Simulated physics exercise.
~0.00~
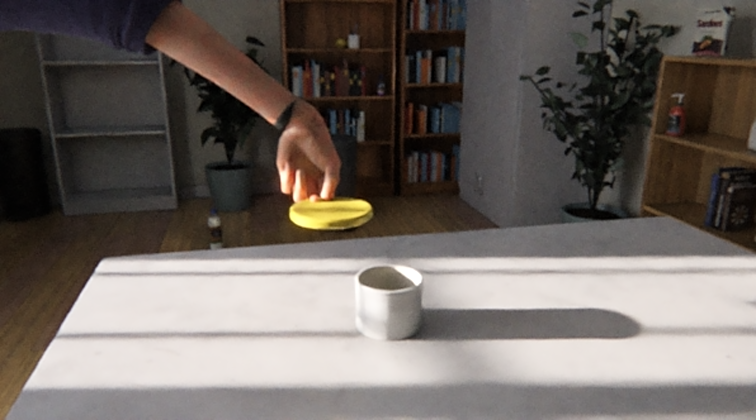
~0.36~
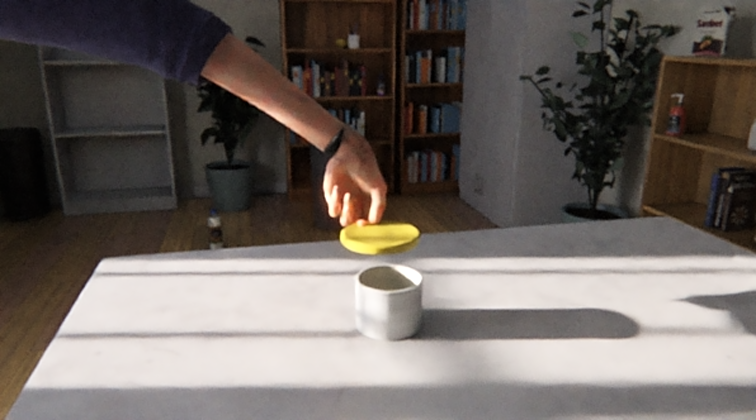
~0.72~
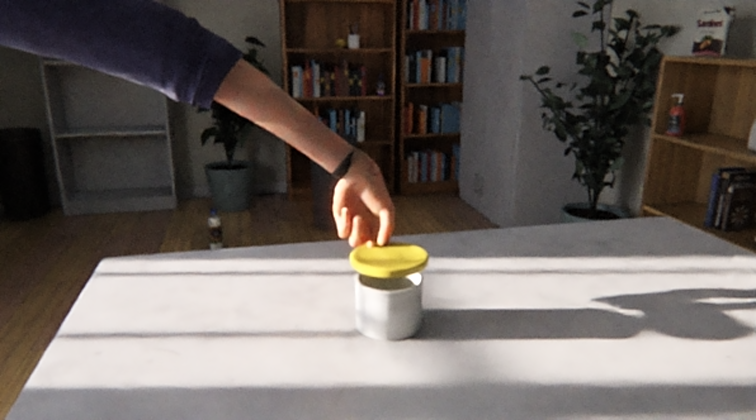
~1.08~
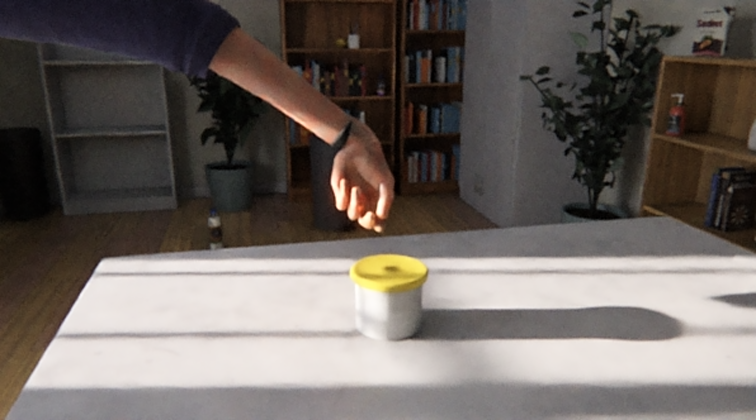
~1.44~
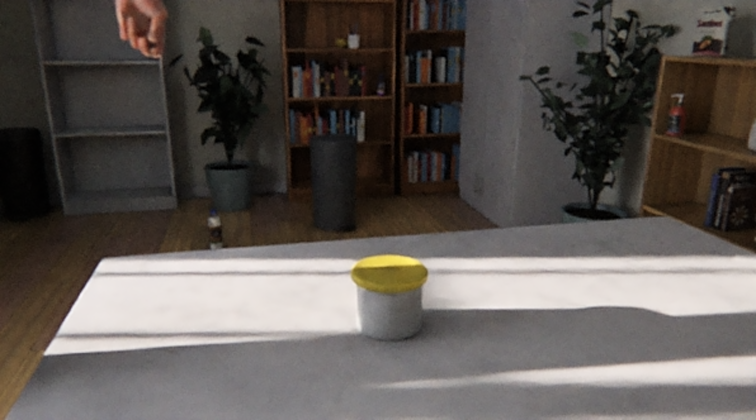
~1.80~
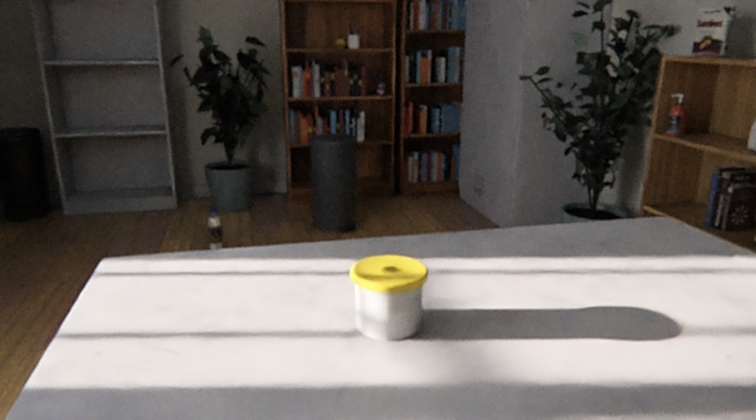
A hand in a dark blue sleeve with a black wristband reaches in from the upper left, holding a yellow lid above a pale table seen from a still view at its near side. A small open white container stands near the middle, with bookshelves, leafy plants and a dark bin in the room behind. The hand carries the lid right and down until it is over the container, then lowers it onto the rim. The fingers let go and the arm draws back to the upper left, out of view. The lid stays in place, covering the opening.
